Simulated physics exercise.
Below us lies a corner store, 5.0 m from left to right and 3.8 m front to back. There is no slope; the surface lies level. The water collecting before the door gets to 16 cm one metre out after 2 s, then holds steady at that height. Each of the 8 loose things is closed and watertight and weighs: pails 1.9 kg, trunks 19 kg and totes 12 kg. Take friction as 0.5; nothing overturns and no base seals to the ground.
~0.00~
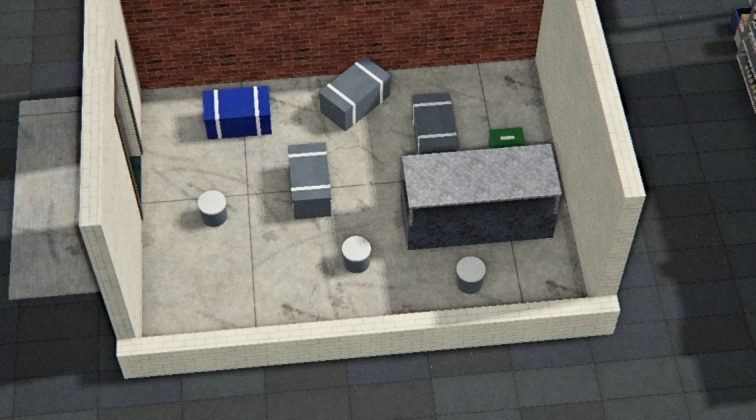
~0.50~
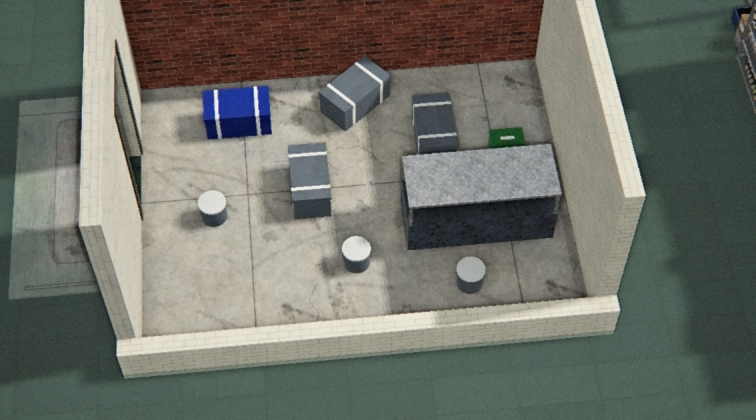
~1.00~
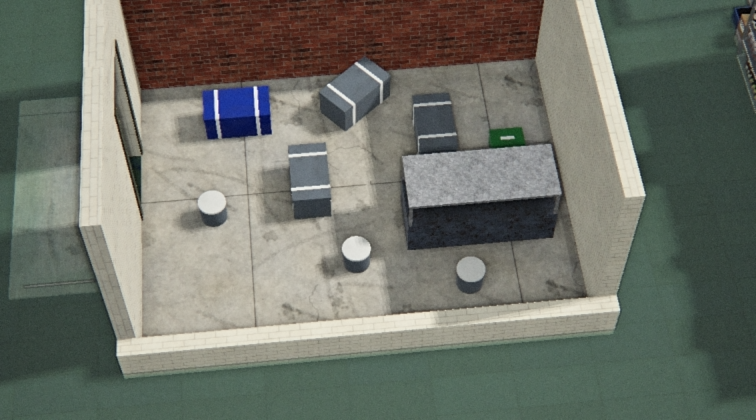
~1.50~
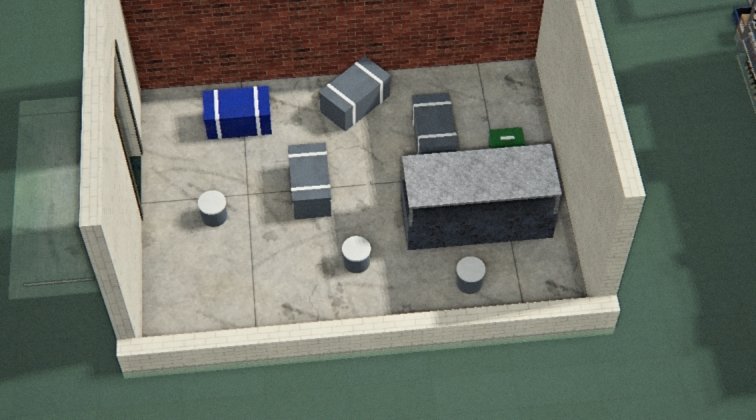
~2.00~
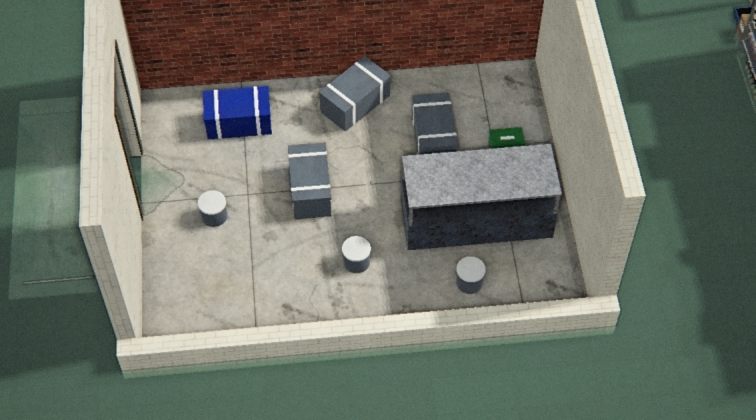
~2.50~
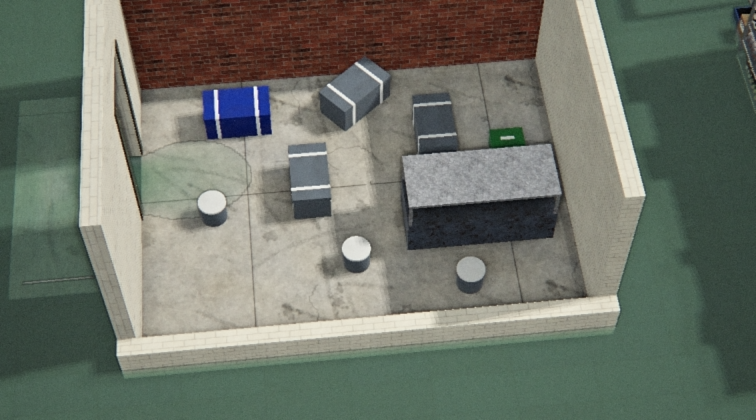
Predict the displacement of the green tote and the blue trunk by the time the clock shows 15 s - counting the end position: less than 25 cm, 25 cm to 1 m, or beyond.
Looking at the end spots, the green tote remains essentially still and the blue trunk edges along a bit.
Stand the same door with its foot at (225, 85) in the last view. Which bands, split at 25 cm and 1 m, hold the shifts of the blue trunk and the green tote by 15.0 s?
Result - blue trunk: Large displacement, green tote: Negligible displacement.
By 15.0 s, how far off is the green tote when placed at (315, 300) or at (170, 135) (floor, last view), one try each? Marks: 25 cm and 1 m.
The first start leaves it basically unmoved, the second leaves it basically unmoved.
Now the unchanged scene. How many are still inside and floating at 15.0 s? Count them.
My tally comes to 7.
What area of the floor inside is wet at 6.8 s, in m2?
Wet area: Approx. 13 m2.
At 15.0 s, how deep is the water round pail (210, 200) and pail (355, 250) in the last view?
I'd put it at 8 cm and 7 cm respectively.
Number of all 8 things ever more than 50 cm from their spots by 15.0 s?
Count: 5.
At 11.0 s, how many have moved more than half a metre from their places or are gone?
My count gives 4.
After 3.5 s the green tote is near (507, 138), 0.0 m from its start, aground; the blue trunk is near (236, 103), 0.0 m from its start, aground; 0 afloat.
After 6.8 s the green tote is near (507, 138), 0.0 m from its start, aground; the blue trunk is near (236, 103), 0.0 m from its start, aground; 1 afloat.
After 11.0 s the green tote is near (507, 138), 0.0 m from its start, aground; the blue trunk is near (234, 82), 0.3 m from its start, afloat; 6 afloat.
After 15.0 s the green tote is near (508, 138), 0.0 m from its start, aground; the blue trunk is near (216, 82), 0.4 m from its start, afloat; 7 afloat.
